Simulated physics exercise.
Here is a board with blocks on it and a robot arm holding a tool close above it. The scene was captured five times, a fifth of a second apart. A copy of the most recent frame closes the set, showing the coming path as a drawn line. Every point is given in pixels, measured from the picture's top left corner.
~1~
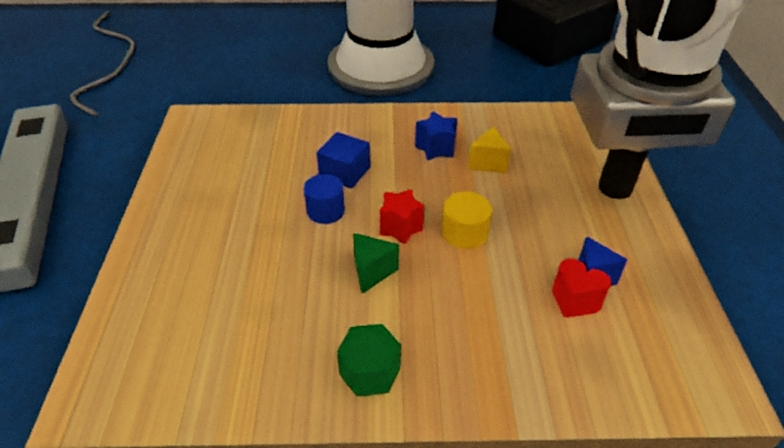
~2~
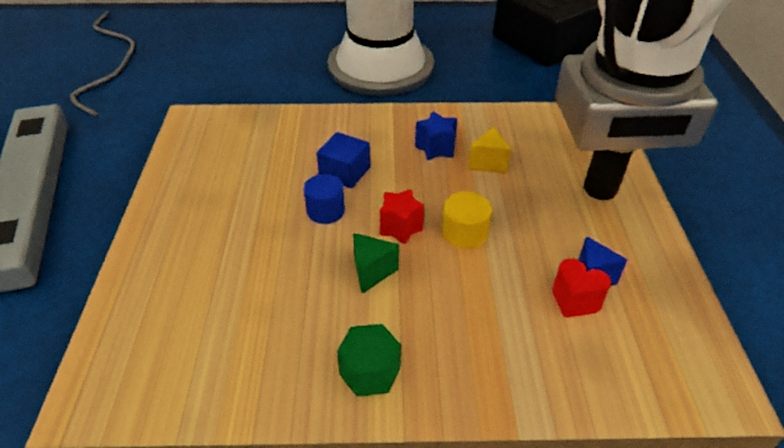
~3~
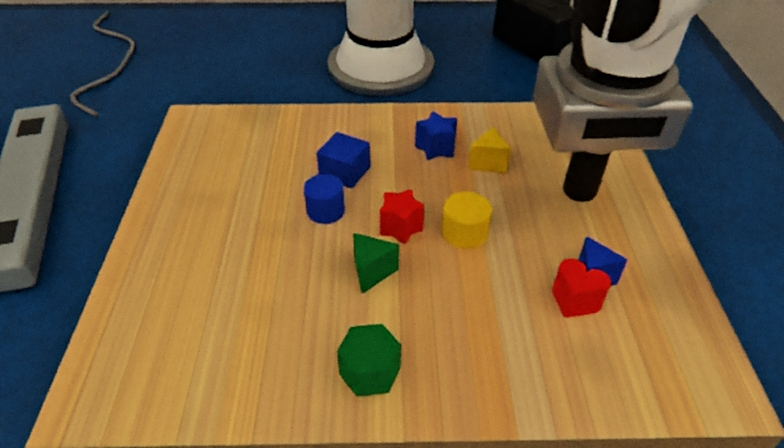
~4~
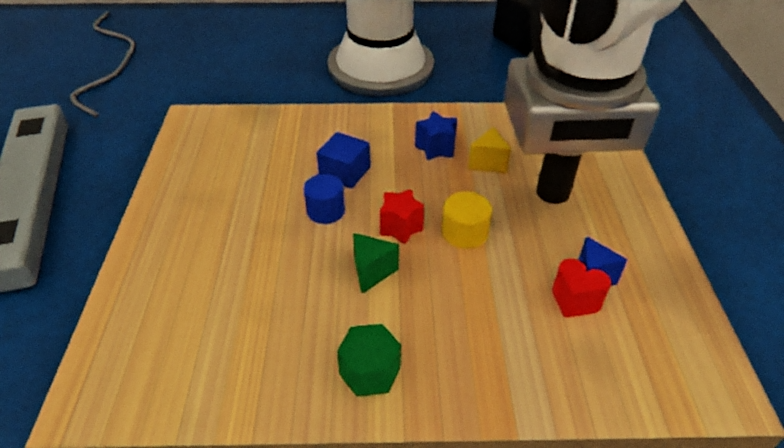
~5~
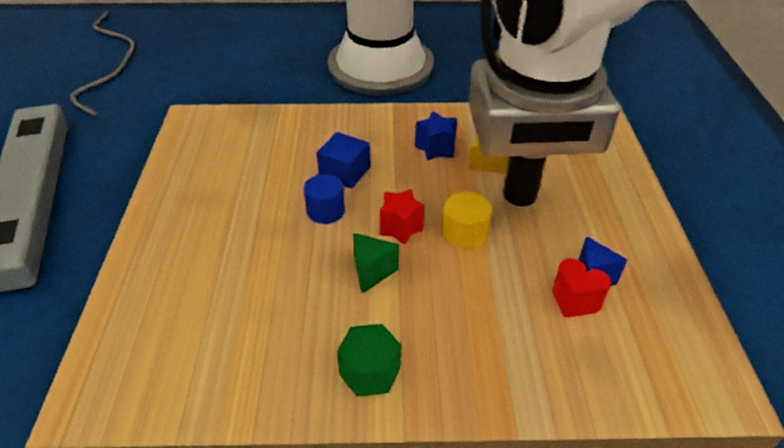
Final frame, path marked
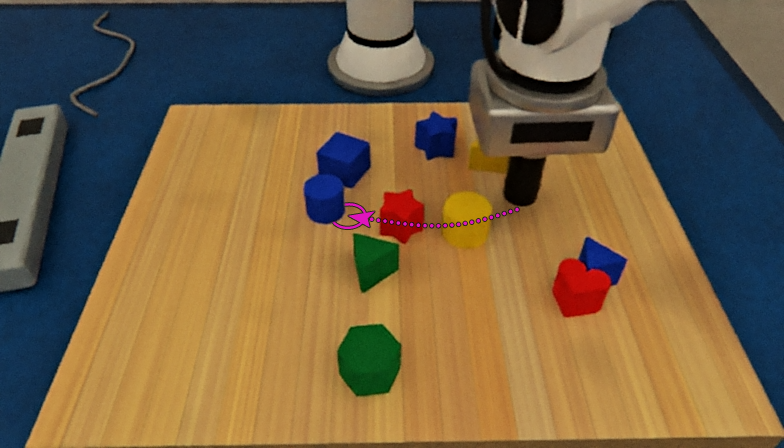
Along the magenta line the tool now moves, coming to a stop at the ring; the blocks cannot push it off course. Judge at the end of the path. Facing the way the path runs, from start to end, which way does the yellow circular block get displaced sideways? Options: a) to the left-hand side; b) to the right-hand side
The one that fits is a, to the left-hand side.
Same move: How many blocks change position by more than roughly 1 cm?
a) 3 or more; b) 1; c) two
The correct letter is a.
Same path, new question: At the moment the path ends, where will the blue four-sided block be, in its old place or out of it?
It holds its position.
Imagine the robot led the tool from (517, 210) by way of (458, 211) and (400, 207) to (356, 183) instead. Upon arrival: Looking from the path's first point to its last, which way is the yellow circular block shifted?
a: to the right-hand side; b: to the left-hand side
Letter b.
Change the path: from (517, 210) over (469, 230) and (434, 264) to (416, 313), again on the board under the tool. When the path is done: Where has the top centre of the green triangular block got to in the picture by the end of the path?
The spot you're after is about (332, 257) in the image.
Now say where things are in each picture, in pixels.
The first frame shows tool's lower end at (615, 189); blue circular block at (323, 186); blue four-sided block at (343, 147); red star block at (401, 203); yellow circular block at (468, 207).
The second frame shows tool at (600, 190); blocks still.
The third frame shows tool at (579, 192); blocks still.
The fourth frame shows tool at (553, 194); blocks still.
The fifth frame shows tool at (520, 196); blue circular block at (323, 186); blue four-sided block at (343, 147); red star block at (401, 203); yellow circular block at (468, 207).
Drawn move, from (517, 210) through (465, 224) and (406, 224) to (348, 216).
The first path, step by step. One third of the way, tool at (465, 210); yellow circular block at (438, 220).
Two thirds of the way, tool at (406, 210); red star block at (372, 201), turned 25° clockwise; yellow circular block at (412, 230).
At the end, tool at (347, 202); blue circular block at (284, 181); blue four-sided block still; red star block at (313, 193), turned 20° clockwise; yellow circular block at (412, 230).
